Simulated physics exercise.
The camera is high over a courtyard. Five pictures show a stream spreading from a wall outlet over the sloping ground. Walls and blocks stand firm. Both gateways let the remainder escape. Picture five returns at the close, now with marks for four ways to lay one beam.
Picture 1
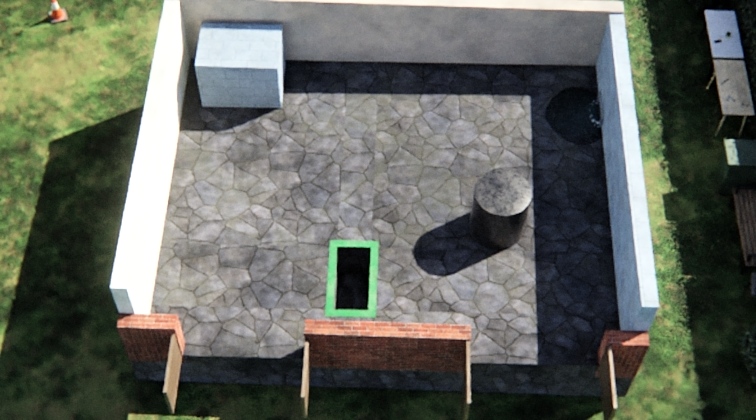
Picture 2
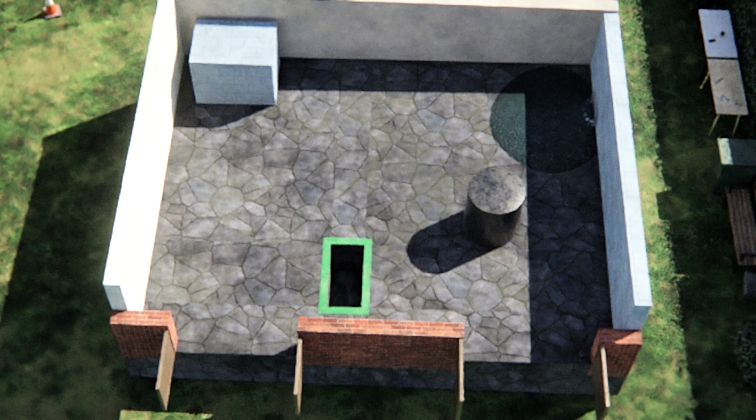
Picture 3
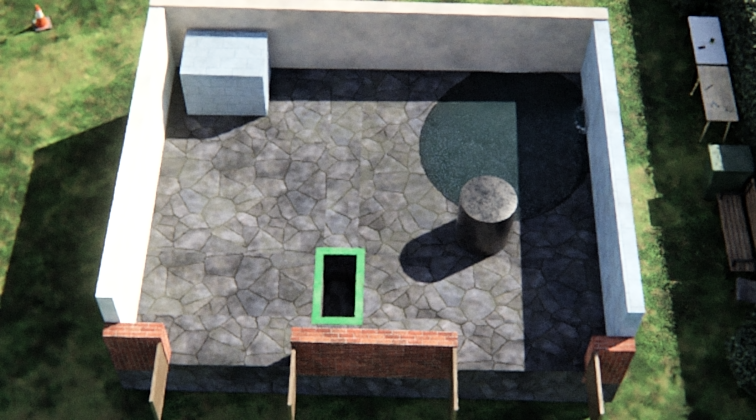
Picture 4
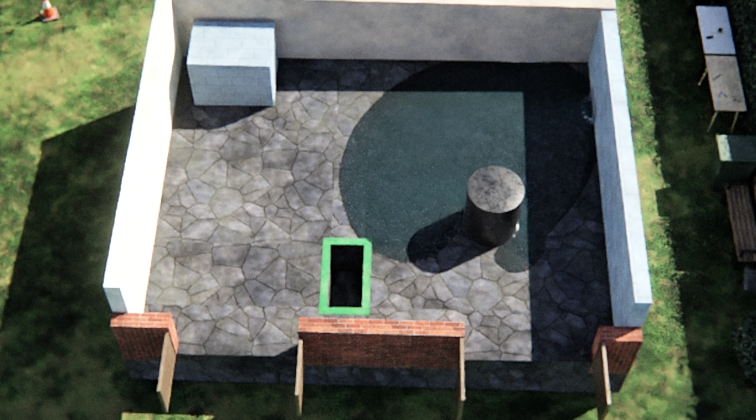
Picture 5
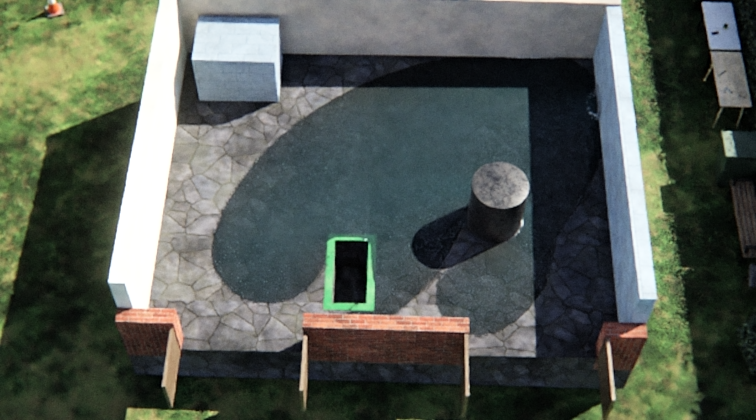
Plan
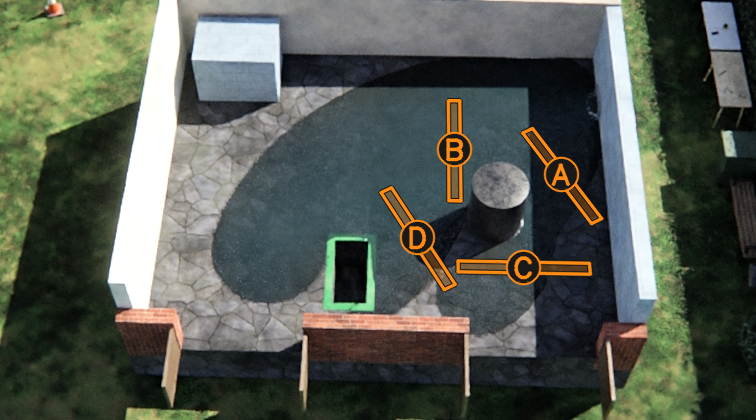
The clip opens on a high view of a walled, stone-paved courtyard with a small dark wet patch by the right wall. The patch spreads left and toward the front, passing around the stone cylinder, until it covers about half the paving and water reaches the green-framed drain pit.
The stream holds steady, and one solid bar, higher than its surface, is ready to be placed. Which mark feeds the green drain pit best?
The best position is C.
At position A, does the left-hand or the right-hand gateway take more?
The left one.
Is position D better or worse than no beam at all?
Position D is worse.
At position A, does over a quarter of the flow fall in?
No, it does not.
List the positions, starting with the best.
Best to worst: C, B, A, D.
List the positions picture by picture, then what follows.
The first frame shows outfall at (601, 110); green drain pit at (352, 278); open gate at (246, 344); open gate at (532, 351); front seen at (559, 128), 2 % of the ground wet; green drain pit still dry.
The second frame shows front seen at (509, 150), 8 % of the ground wet; green drain pit still dry.
The third frame shows front seen at (442, 187), 18 % of the ground wet; green drain pit still dry.
The fourth frame shows front seen at (354, 218), 33 % of the ground wet; green drain pit still dry.
The fifth frame shows front seen at (238, 292), 51 % of the ground wet; green drain pit taking water.
On the marked copy, A from (527, 130) to (596, 221); B from (454, 200) to (454, 100); C from (458, 266) to (589, 268); D from (386, 190) to (449, 287).
Choosing A, about 16 % of the stream goes into the green drain pit, about 84 % out by the gates.
Choosing B, about 25 % of the stream goes into the green drain pit, about 74 % out by the gates.
Choosing C, about 38 % of the stream goes into the green drain pit, about 62 % out by the gates.
Choosing D, about 4 % of the stream goes into the green drain pit, about 96 % out by the gates.
